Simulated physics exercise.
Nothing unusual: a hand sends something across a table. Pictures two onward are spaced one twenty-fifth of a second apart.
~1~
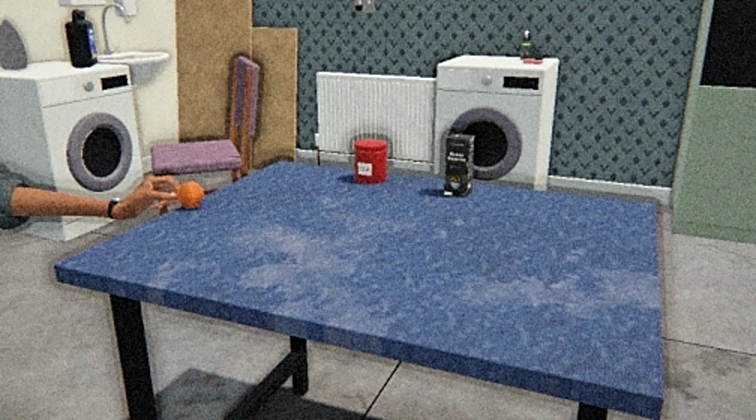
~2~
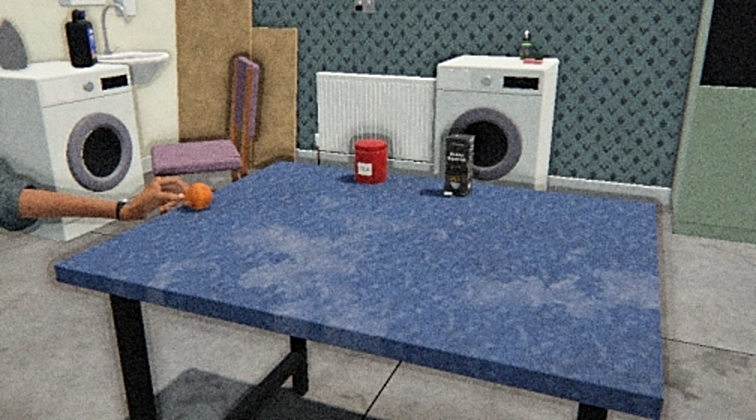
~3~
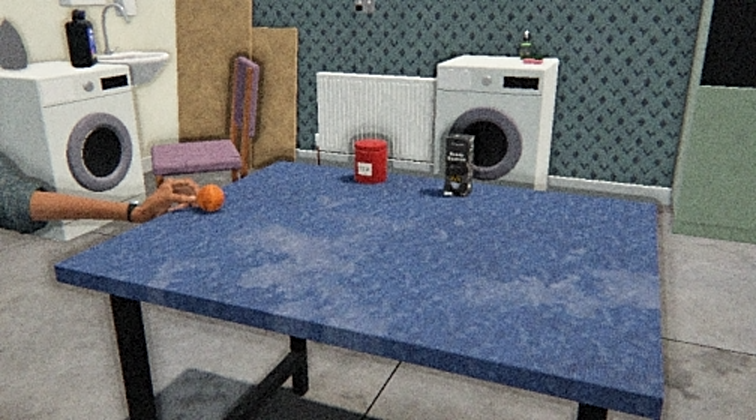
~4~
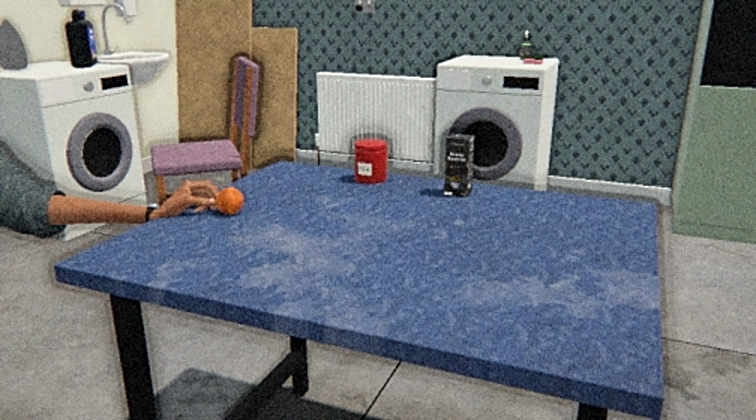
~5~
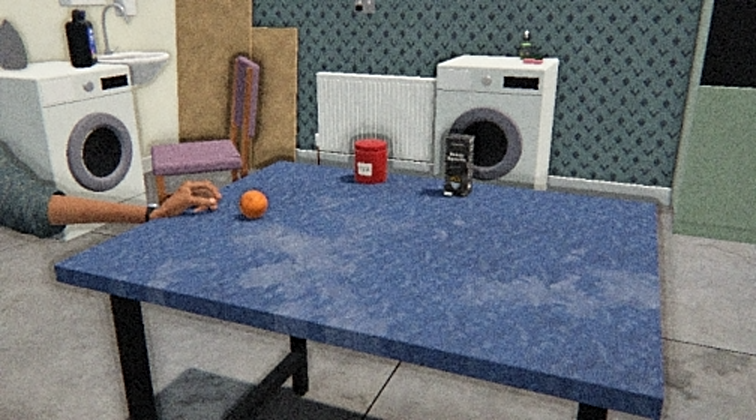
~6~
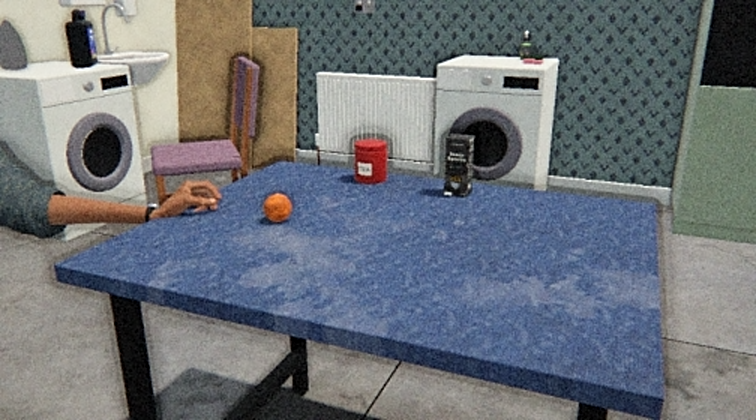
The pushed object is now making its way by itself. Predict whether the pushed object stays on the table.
Seems to me it makes it past the edge.
Then, 0.40 s after the last picture, orange ball rolled well along near (548, 247).
Then, 0.80 s after the last picture, orange ball now off the table.
By the end, off the table, orange ball.
